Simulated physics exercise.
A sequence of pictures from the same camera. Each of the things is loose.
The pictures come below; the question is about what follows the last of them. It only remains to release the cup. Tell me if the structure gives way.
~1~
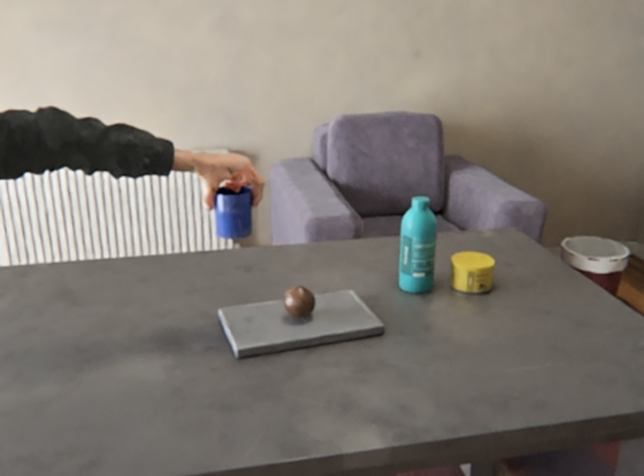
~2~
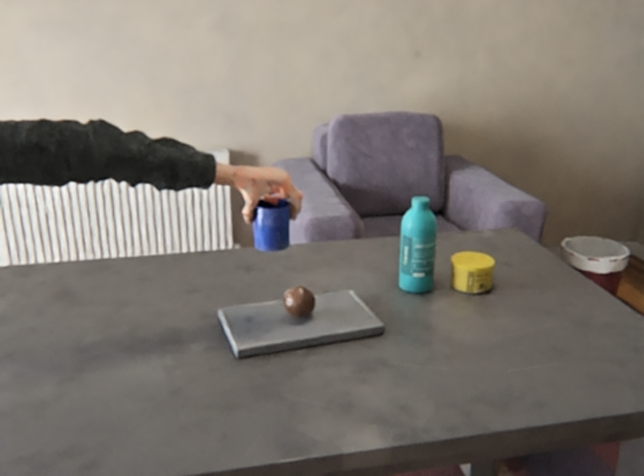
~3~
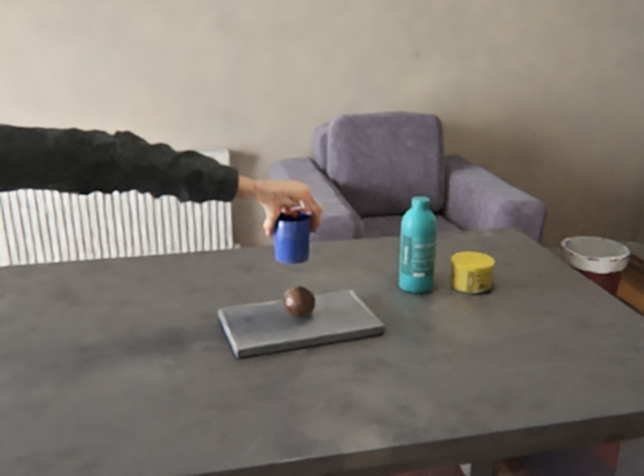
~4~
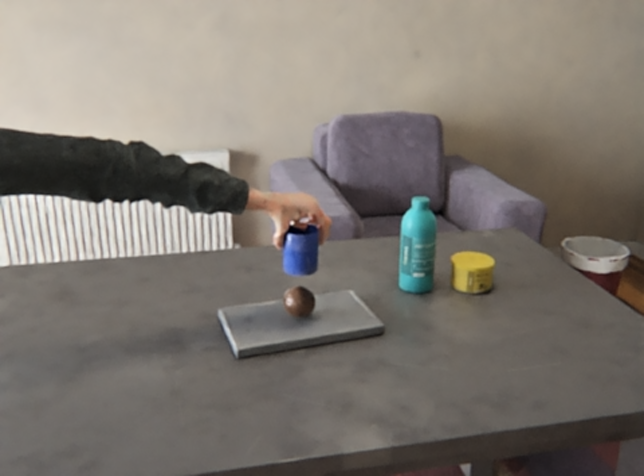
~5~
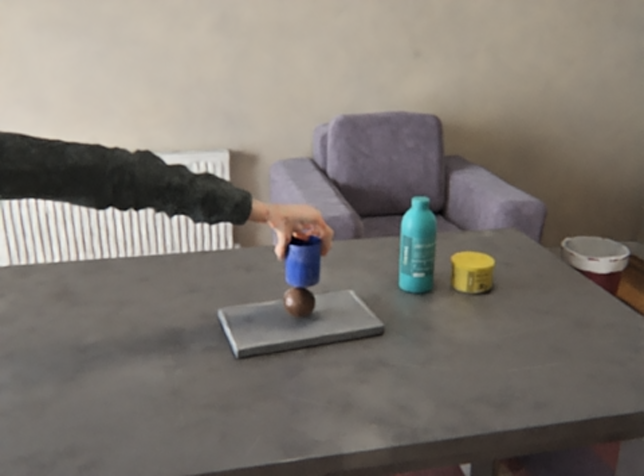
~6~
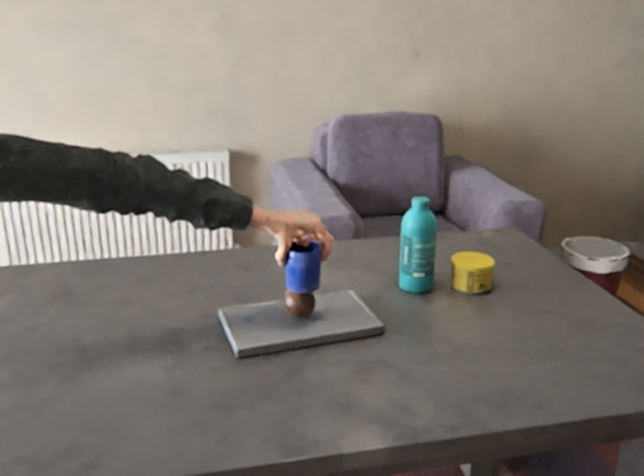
It gives way.
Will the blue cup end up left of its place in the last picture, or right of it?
It goes to the right.
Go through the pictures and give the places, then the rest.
The first frame shows on its way; blue cup (233, 212); grey tray (300, 321).
The second frame shows on its way; blue cup (272, 224); brown onion (299, 301).
The third frame shows on its way; blue cup (292, 237); grey tray (300, 321).
The fourth frame shows on its way; blue cup (301, 250); brown onion (299, 301).
The fifth frame shows on its way; blue cup (303, 261); grey tray (300, 321).
The sixth frame shows set down, still held; blue cup (303, 267); brown onion (299, 301).
Then, 0.40 s later than the last frame, blue cup now fallen.
Then, 0.50 s later than the last frame, things are still on the move.
When it is over, fallen, blue cup; the other 4 as before. End places, in pixels of the last picture, blue cup near (346, 296). The pile gives way.
